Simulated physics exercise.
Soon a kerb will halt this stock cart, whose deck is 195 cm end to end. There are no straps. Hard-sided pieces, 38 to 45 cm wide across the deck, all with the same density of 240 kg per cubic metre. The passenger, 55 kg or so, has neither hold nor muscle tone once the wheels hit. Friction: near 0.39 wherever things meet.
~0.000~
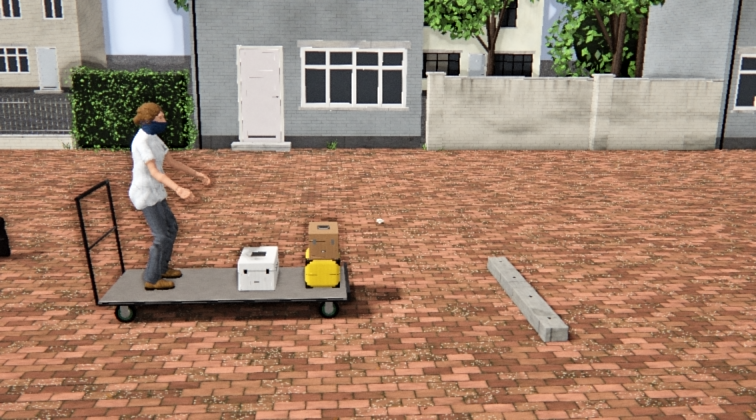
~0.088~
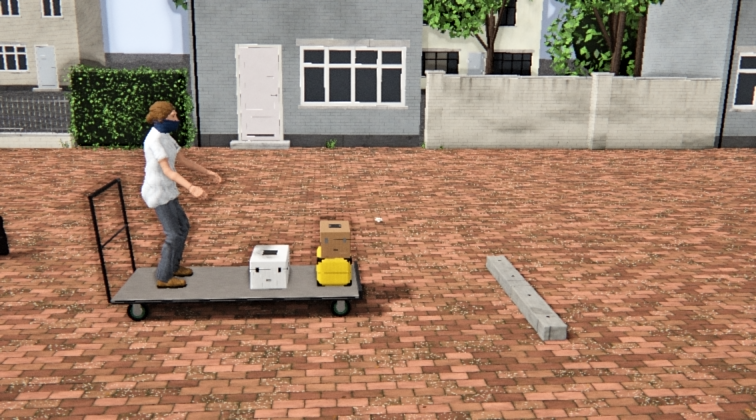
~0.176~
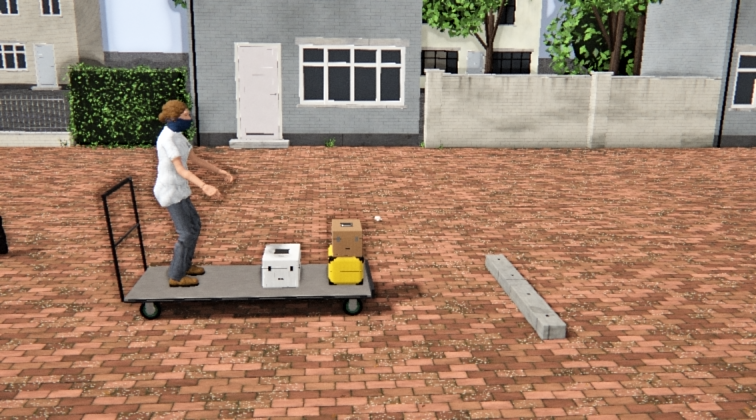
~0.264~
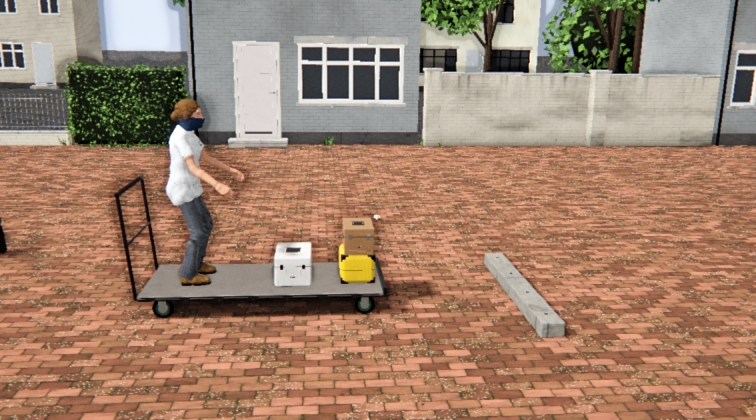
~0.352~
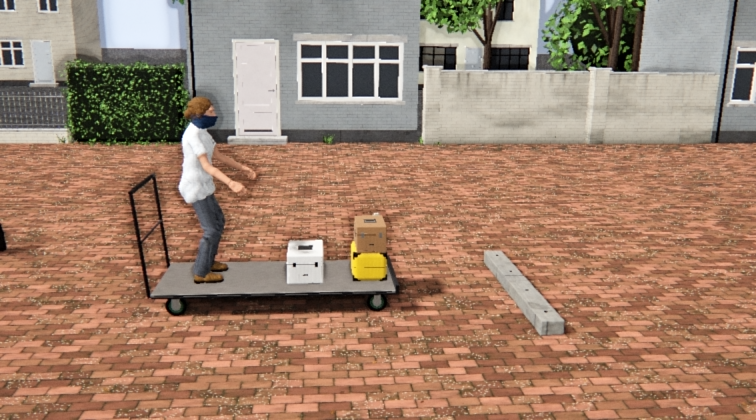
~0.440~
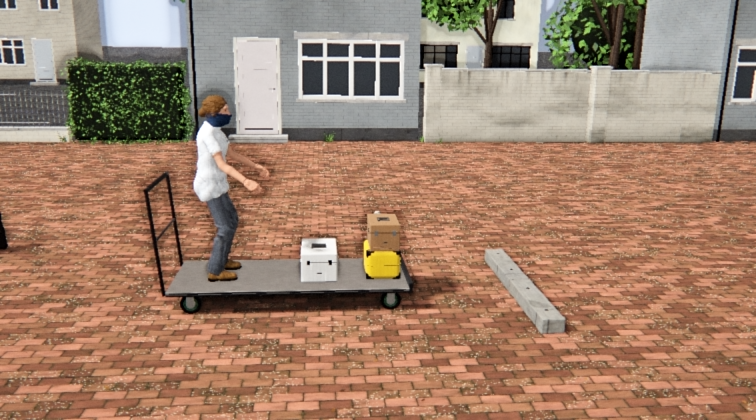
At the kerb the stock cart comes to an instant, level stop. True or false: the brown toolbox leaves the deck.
True, it comes off.
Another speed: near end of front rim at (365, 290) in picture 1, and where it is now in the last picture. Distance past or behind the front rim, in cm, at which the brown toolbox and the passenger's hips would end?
Brown: 10 cm behind; hips: 130 cm behind.
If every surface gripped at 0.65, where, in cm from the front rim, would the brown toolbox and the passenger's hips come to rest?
You'd find the brown piece 10 behind and the hips 140 behind as well.
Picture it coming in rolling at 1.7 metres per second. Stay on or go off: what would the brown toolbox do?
Then the brown one would not stay put.
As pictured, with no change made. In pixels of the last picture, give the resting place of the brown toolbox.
(558, 279).
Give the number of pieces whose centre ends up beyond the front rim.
A total of 1.
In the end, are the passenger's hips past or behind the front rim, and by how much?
About 130 cm behind the rim.
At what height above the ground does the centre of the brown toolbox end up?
Near 10 cm above the ground.
Impact comes at 1.28 s.
After 1.83 s the brown toolbox is 12 cm past the rim, tilted 85°, near (534, 250) in the last picture's view.
After 2.28 s the brown toolbox is 36 cm past the rim, tilted 180°, near (558, 279) in the last picture's view.
When all is still (2.5 s), past the rim, brown toolbox; behind it, white toolbox, yellow suitcase and the passenger's hips.
